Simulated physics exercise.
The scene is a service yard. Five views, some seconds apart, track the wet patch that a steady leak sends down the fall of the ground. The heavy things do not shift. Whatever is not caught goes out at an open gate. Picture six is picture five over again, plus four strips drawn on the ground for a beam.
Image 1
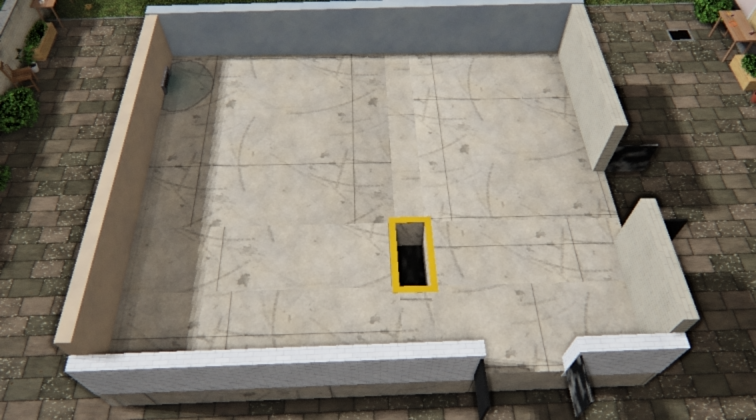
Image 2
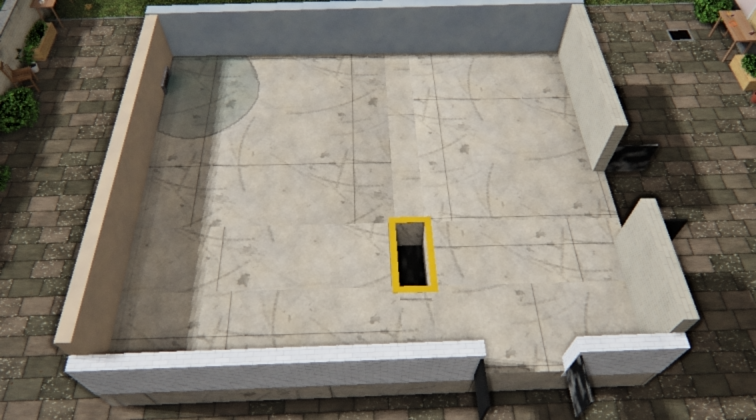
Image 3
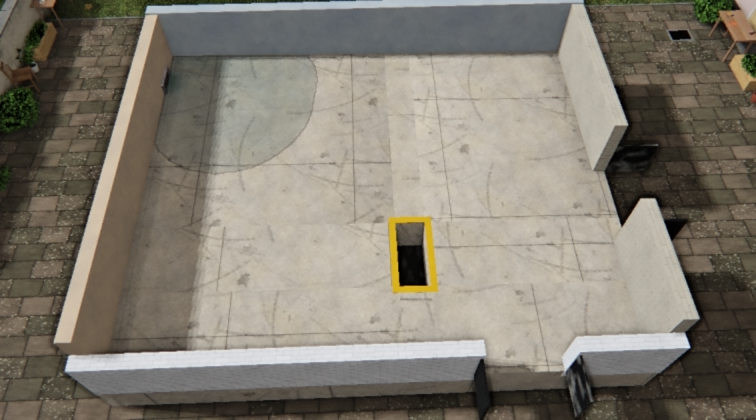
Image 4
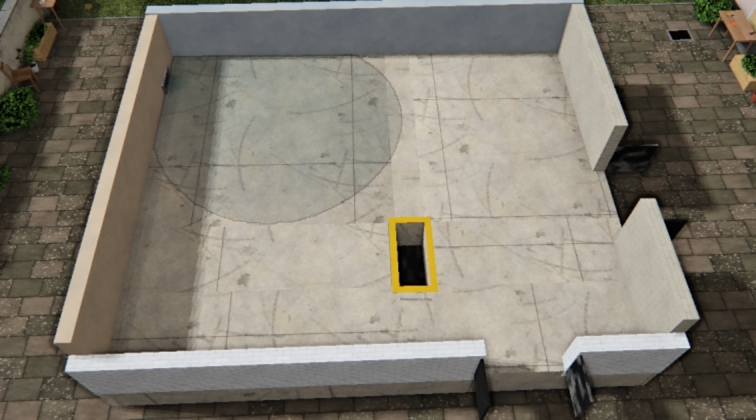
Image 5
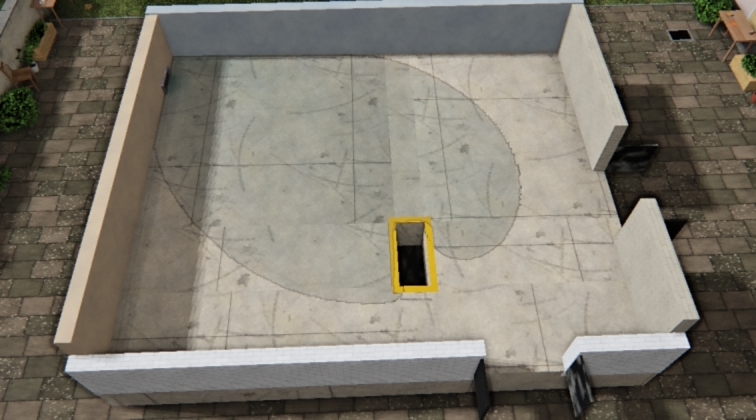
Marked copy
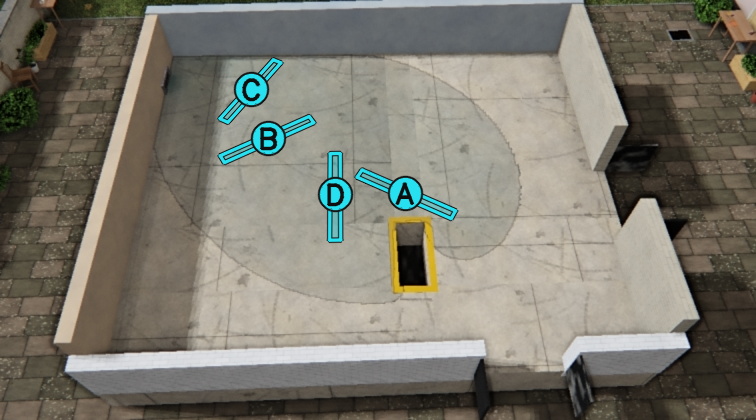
The clip opens on a walled concrete yard seen from above, with a small wet patch in the far left corner. The patch widens in a rounded shape across the floor toward the right and the near side, then reaches the yellow-edged drain, wrapping around it and entering the opening.
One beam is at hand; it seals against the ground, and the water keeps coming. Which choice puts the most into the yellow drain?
A works best here.
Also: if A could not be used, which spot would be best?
It is C.
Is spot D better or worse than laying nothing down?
Spot D is worse.
On the marked copy, A from (359, 173) to (453, 214); B from (222, 159) to (311, 119); C from (223, 120) to (277, 61); D from (335, 240) to (335, 153).
With A, about 25 % of the stream goes into the yellow drain, about 73 % out by the gates.
With B, about 6 % of the stream goes into the yellow drain, about 92 % out by the gates.
With C, about 18 % of the stream goes into the yellow drain, about 78 % out by the gates.
With D, about 6 % of the stream goes into the yellow drain, about 93 % out by the gates.
